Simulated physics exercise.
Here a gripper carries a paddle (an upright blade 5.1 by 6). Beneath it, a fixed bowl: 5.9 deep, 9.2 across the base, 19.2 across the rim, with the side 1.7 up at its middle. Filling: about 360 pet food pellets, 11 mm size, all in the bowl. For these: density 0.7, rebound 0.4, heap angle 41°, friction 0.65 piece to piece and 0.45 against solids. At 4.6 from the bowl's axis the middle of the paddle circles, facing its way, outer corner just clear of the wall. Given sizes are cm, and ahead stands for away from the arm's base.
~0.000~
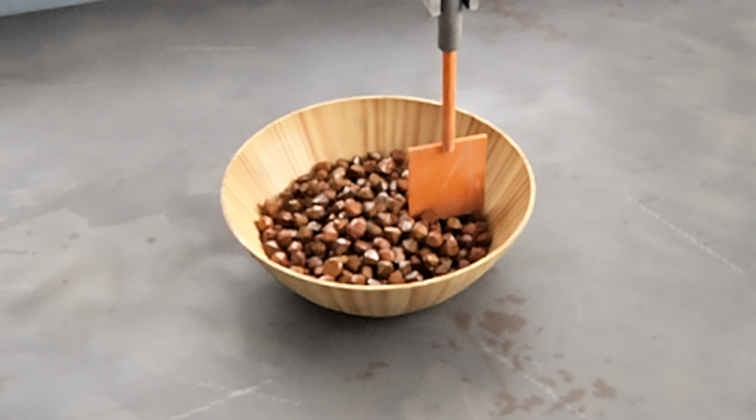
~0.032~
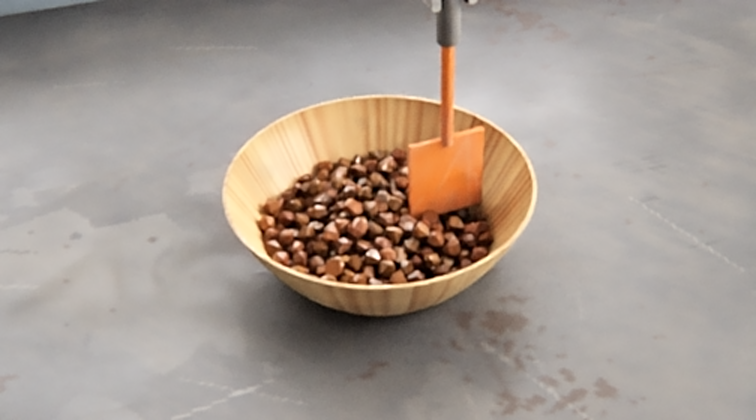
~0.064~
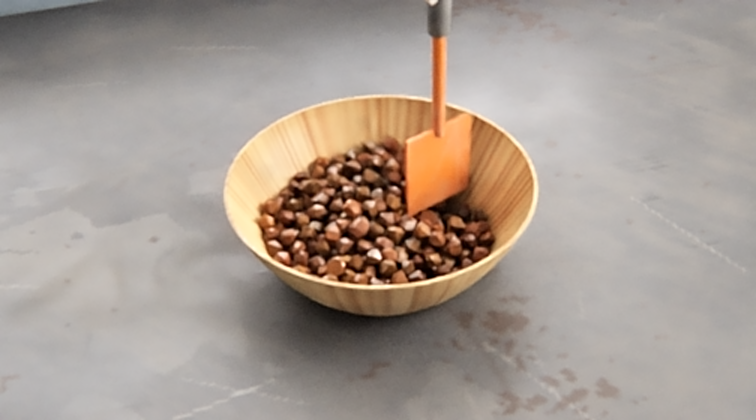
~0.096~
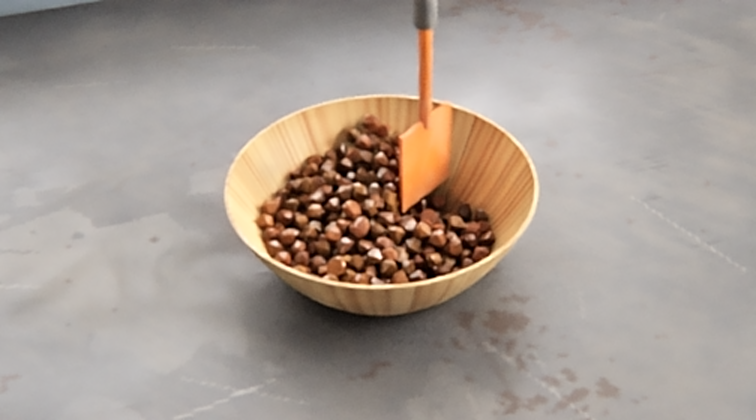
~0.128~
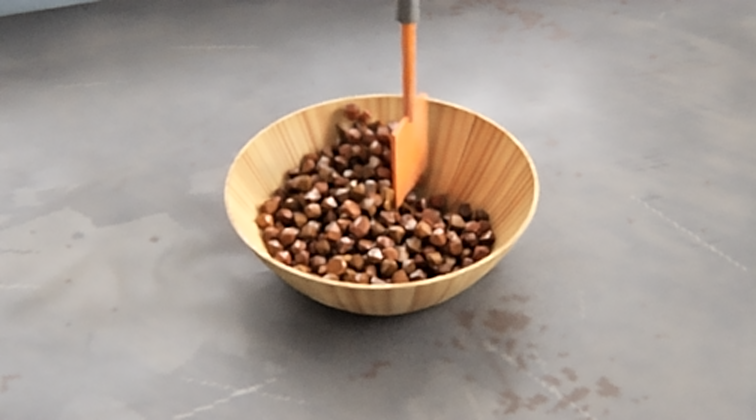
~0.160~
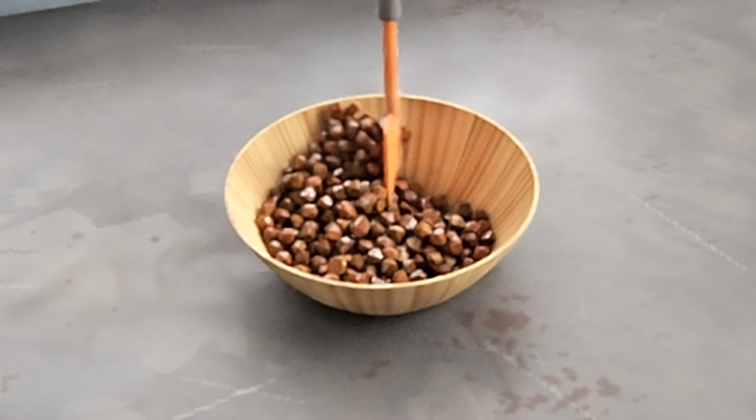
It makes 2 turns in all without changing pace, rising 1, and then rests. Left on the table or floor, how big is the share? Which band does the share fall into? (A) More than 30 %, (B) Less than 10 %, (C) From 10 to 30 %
The answer is C.
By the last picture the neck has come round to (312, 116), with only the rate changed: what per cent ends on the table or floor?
I'd put it close to 40 per cent.
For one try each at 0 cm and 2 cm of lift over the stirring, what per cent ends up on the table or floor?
I'd say some 25 per cent, and some 10 per cent.
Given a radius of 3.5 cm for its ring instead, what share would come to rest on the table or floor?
It would be near 10 per cent.
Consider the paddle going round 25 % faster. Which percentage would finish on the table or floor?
Near 30 in a hundred, it would be.
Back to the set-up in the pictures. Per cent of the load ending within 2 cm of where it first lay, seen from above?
Some 10 per cent.
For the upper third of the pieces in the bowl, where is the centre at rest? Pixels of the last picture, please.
It is centred around (435, 186).
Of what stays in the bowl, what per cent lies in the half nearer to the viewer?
Around 45 per cent of what the bowl keeps.
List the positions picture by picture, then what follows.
The first frame shows paddle neck at (448, 123), 0° round; upper third of the load around (358, 225), from x 265 to 485, top at y 155; 360 in the bowl.
The second frame shows paddle neck at (447, 117), 6° round; upper third of the load around (360, 224), from x 265 to 485, top at y 155.
The third frame shows paddle neck at (438, 108), 21° round; upper third of the load around (362, 219), from x 265 to 485, top at y 145.
The fourth frame shows paddle neck at (425, 100), 36° round; upper third of the load around (357, 207), from x 265 to 490, top at y 120.
The fifth frame shows paddle neck at (409, 94), 51° round; upper third of the load around (354, 201), from x 265 to 490, top at y 110.
The sixth frame shows paddle neck at (391, 91), 66° round; upper third of the load around (345, 195), from x 265 to 490, top at y 110; 360 in the bowl.
After 0.71 s, 324° round, highest piece 8 above the table; 327 in the bowl, 26 on the table or floor, 7 in flight or on the tool.
After 1.26 s, 222° round, highest piece 7 above the table; 300 in the bowl, 60 on the table or floor.
After 1.74 s, 0° round, highest piece 6 above the table; 295 in the bowl, 65 on the table or floor.
After 2.44 s, 0° round, highest piece 6 above the table; 295 in the bowl, 65 on the table or floor.
At rest, 295 in the bowl, 65 on the table or floor. That is 18 % on the table or floor.
